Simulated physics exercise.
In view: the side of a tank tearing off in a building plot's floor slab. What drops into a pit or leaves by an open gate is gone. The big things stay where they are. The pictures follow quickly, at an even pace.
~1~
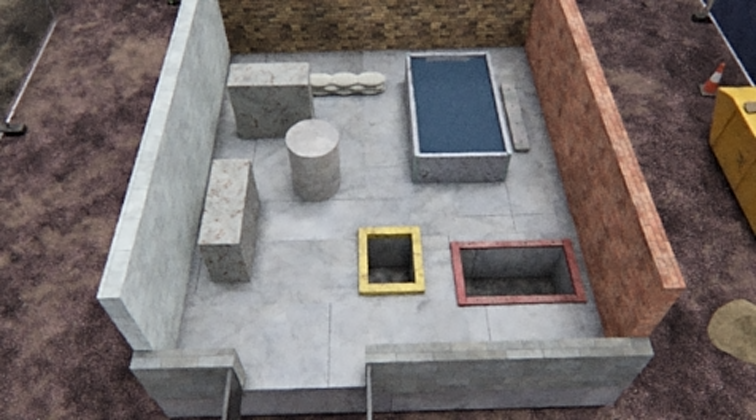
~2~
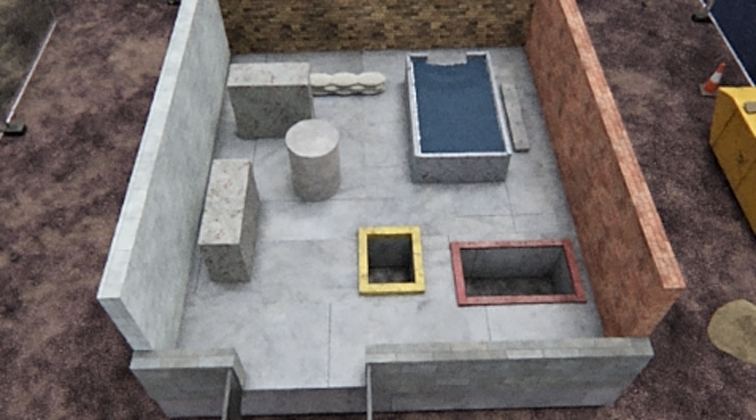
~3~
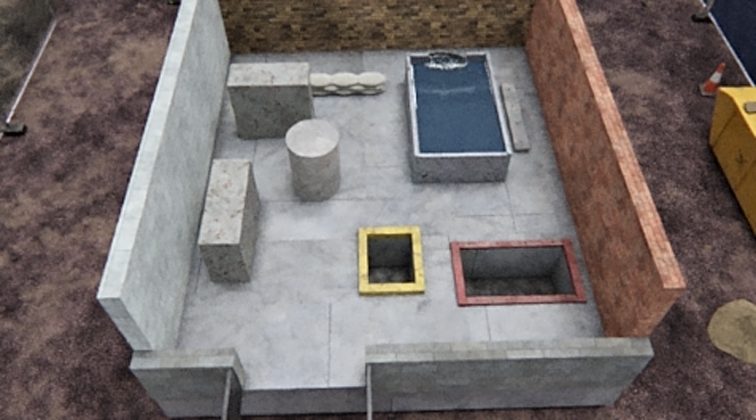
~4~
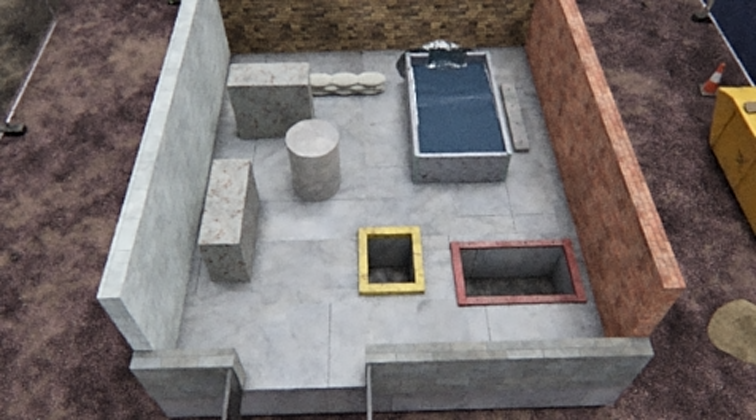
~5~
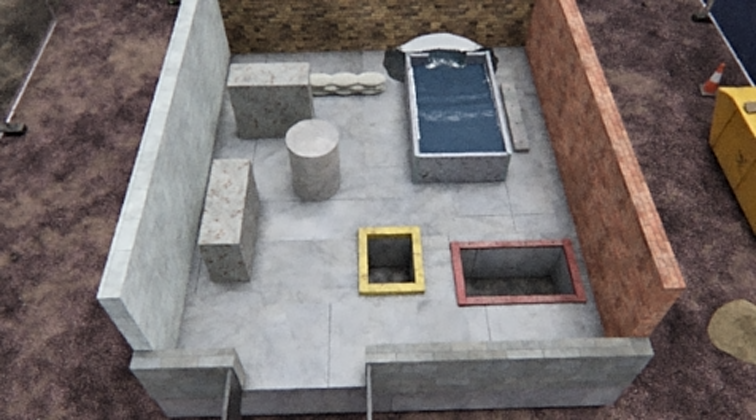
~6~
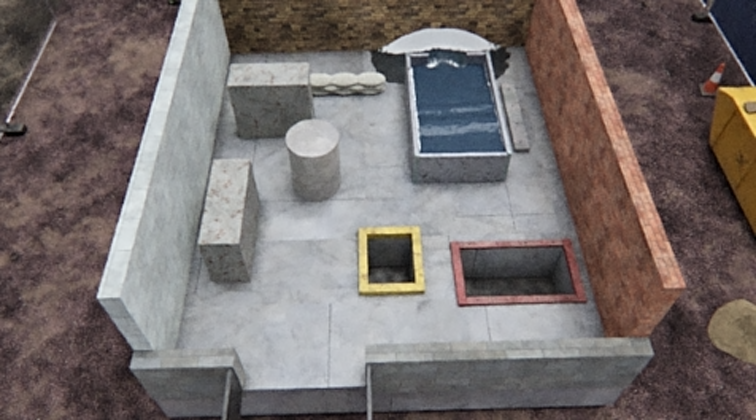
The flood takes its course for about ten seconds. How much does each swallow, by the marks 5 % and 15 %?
In the end: The gate takes less than 5 %; the yellow pit takes less than 5 %; the red pit takes between 5 and 15 %.
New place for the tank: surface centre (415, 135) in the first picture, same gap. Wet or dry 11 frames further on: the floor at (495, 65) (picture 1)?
There: Under water.
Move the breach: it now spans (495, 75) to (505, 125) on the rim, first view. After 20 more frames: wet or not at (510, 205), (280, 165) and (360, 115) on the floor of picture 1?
In that order: Flooded, no water, dry.
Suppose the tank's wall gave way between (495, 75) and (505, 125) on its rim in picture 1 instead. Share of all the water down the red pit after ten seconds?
Parts in a hundred: Red 20.
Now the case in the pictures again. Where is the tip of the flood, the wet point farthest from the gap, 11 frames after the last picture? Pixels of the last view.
At about (231, 57).
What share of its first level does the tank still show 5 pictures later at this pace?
Roughly 76 per cent.
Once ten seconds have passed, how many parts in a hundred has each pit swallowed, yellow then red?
In turn 0 and 10 per cent.
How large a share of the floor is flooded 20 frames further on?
Close to 35 %.
A moment on, water covers 10 % of the floor; the gate 0 %, the yellow pit 0 %, the red pit 0 %.
Next, water covers 20 % of the floor; the gate 0 %, the yellow pit 0 %, the red pit 0 %.
Then, water covers 35 % of the floor; the gate 0 %, the yellow pit 0 %, the red pit 0 %.
Later, water covers 55 % of the floor; the gate 0 %, the yellow pit 0 %, the red pit 6 %.
In the end, water covers 85 % of the floor; the gate 1 %, the yellow pit 0 %, the red pit 10 %.
